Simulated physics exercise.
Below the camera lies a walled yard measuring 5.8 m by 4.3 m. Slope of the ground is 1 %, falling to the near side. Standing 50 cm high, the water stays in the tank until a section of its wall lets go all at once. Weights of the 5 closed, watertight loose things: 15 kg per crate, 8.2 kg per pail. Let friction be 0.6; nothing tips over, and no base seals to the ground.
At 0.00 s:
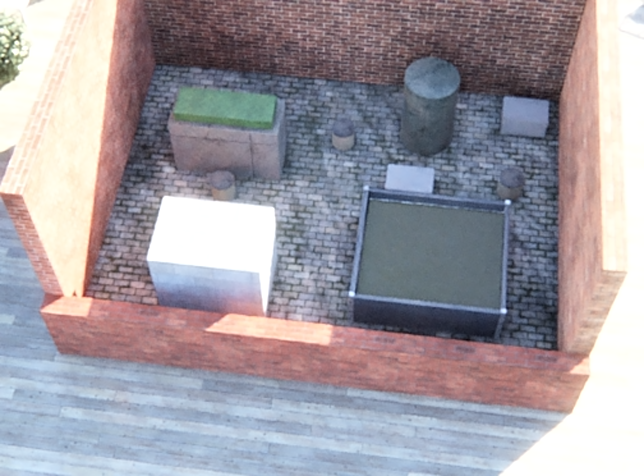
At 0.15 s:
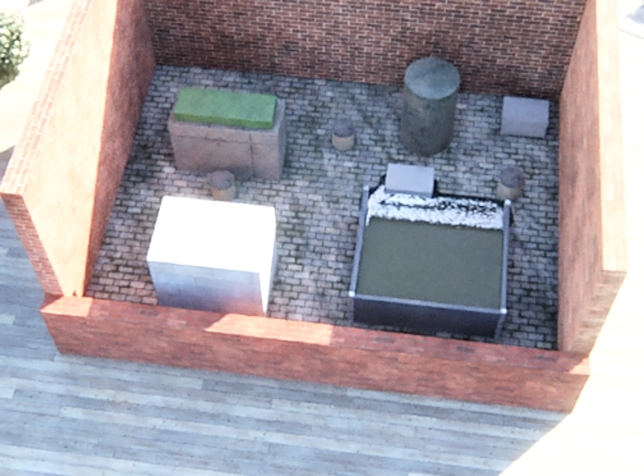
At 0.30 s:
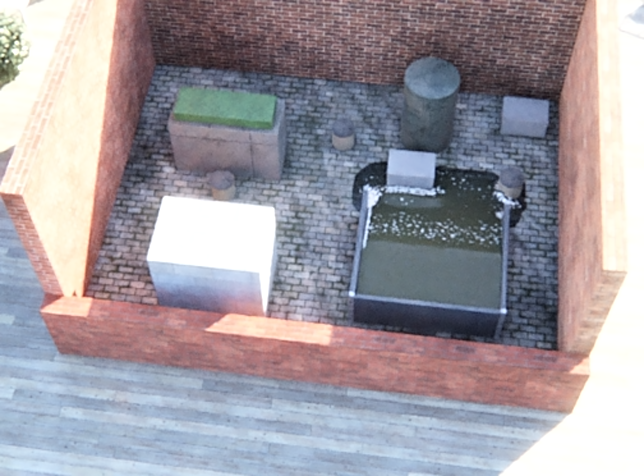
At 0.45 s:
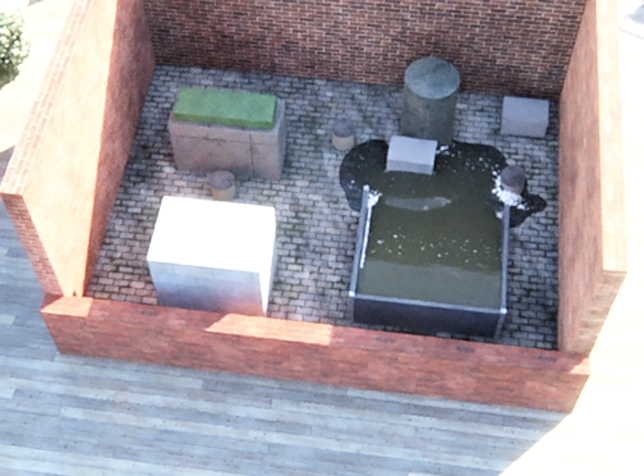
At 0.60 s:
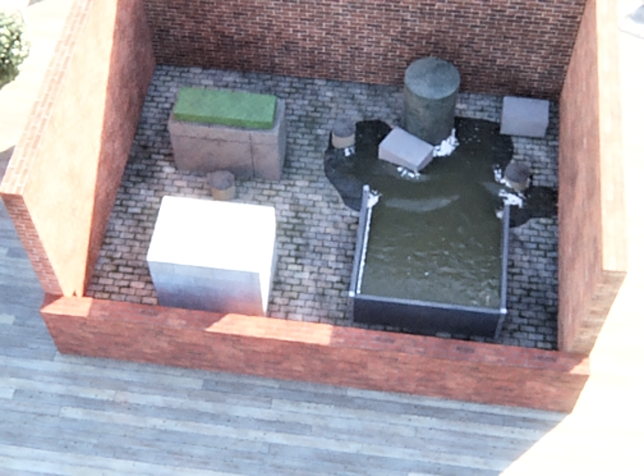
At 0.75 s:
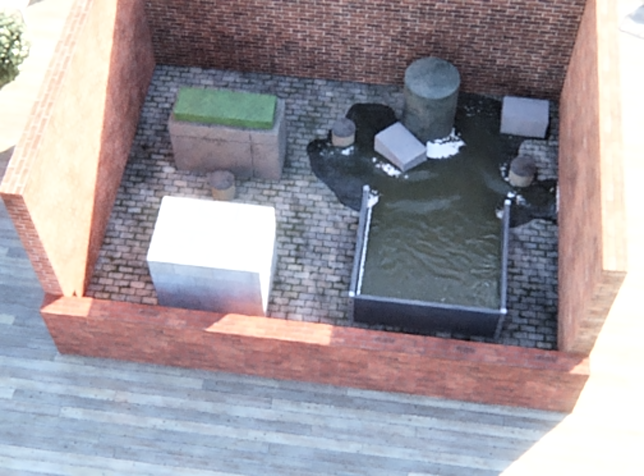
Murky water poured out of the open far side of a dark tank in a brick-walled yard, pushing a small grey crate backward and turning it, then spread around a cylinder and nudged a pail.
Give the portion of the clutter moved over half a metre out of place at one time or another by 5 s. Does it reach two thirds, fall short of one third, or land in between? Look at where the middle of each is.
It is a high share, two thirds or above that.
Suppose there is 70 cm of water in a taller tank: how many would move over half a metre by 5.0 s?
Then it comes to 4.
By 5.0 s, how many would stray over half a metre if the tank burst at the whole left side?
You'd get 1 in that case.
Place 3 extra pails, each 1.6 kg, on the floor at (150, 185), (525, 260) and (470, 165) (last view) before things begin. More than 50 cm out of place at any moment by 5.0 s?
Respectively: Tops it; tops it; tops it.
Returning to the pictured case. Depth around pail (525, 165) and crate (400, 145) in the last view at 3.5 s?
About 10 and 8 cm.
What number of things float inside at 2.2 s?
It comes to 3 of them.
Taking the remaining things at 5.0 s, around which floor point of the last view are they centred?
Centred roughly on (302, 185).
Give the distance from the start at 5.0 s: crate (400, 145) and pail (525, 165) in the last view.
The first ends 350 centimetres from its start and the second 200 centimetres.
After 1.1 s 2 of 5 are over 50 cm from their spots; 1 afloat.
After 2.2 s 3 of 5 are over 50 cm from their spots; 3 afloat.
After 3.5 s 3 of 5 are over 50 cm from their spots; 3 afloat.
After 5.0 s 4 of 5 are over 50 cm from their spots, and 4 have been at some point; 2 afloat.
